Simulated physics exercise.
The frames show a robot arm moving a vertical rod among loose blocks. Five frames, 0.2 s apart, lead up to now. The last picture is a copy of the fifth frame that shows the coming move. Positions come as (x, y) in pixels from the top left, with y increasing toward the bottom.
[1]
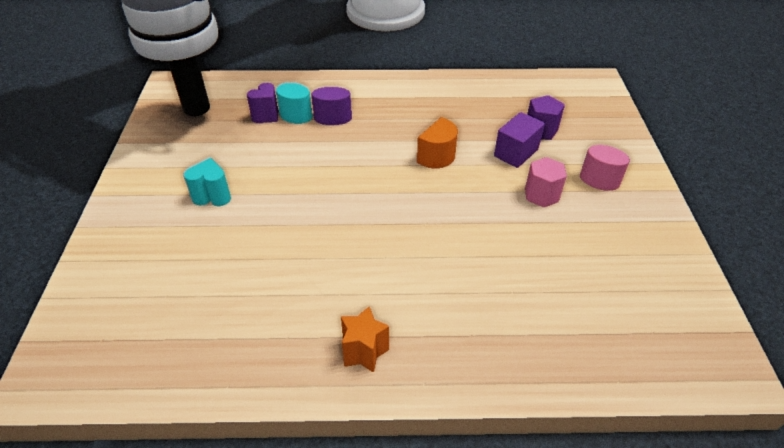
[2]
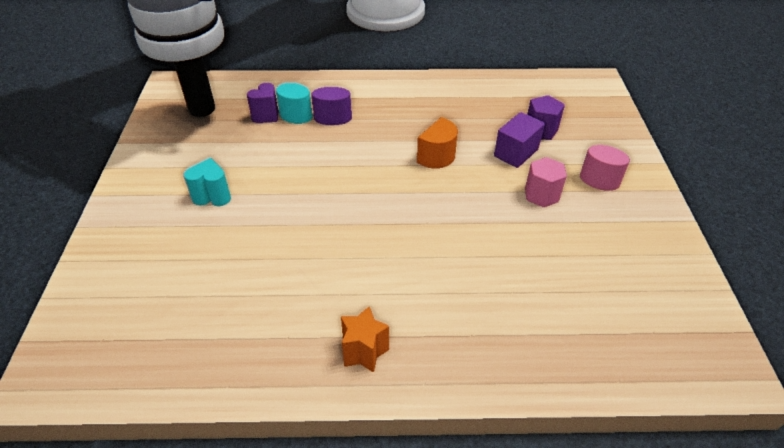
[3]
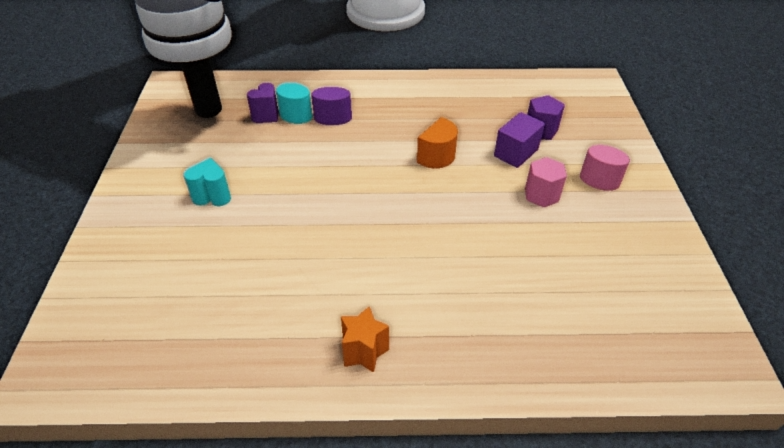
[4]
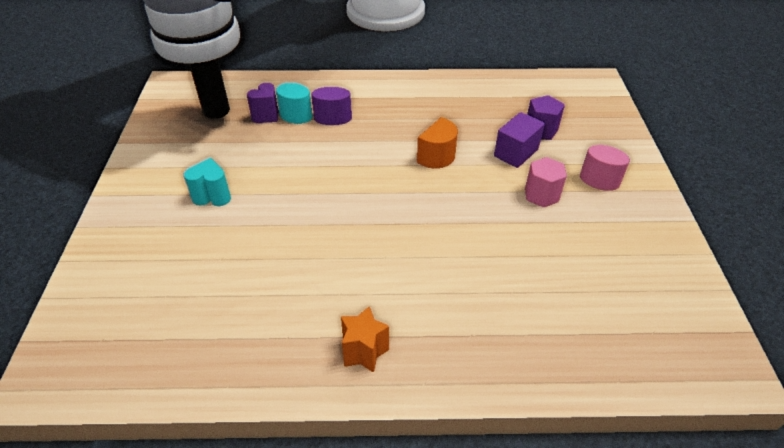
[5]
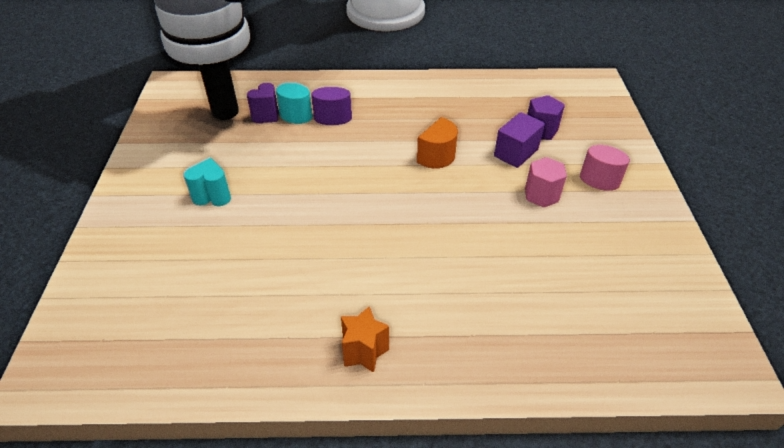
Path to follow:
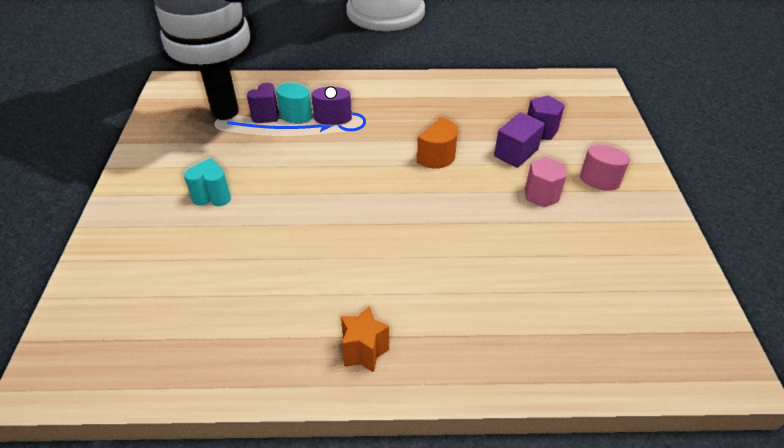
Robot arm sliding its black vertical rod slightly right along a wooden board's far edge, while the scattered colored blocks stay still.
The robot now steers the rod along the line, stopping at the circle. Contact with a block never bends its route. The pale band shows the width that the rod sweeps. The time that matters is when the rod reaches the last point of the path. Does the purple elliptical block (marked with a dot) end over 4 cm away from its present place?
In short: Yes.
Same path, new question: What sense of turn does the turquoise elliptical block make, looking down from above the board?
Looking down: Clockwise.
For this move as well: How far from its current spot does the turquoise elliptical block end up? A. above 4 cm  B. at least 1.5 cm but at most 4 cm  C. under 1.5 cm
That would be B.
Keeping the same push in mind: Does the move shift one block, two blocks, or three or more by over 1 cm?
I'd say three or more blocks get shifted by more than about 1 cm.
The drawn path runs from (228, 123) through (289, 128) to (351, 122); the dot is on the purple elliptical block.
One third of the way, rod (267, 118); purple heart block (276, 86), turned 75° anticlockwise; turquoise elliptical block (303, 85), turned 40° clockwise; purple elliptical block (333, 93).
Two thirds of the way, rod (309, 117); purple heart block (278, 85), turned 95° anticlockwise; turquoise elliptical block (305, 84), turned 30° clockwise; purple elliptical block (337, 93).
At the end, rod (351, 113); purple heart block (278, 85), turned 95° anticlockwise; turquoise elliptical block (305, 84), turned 30° clockwise; purple elliptical block (375, 85), turned 20° anticlockwise.
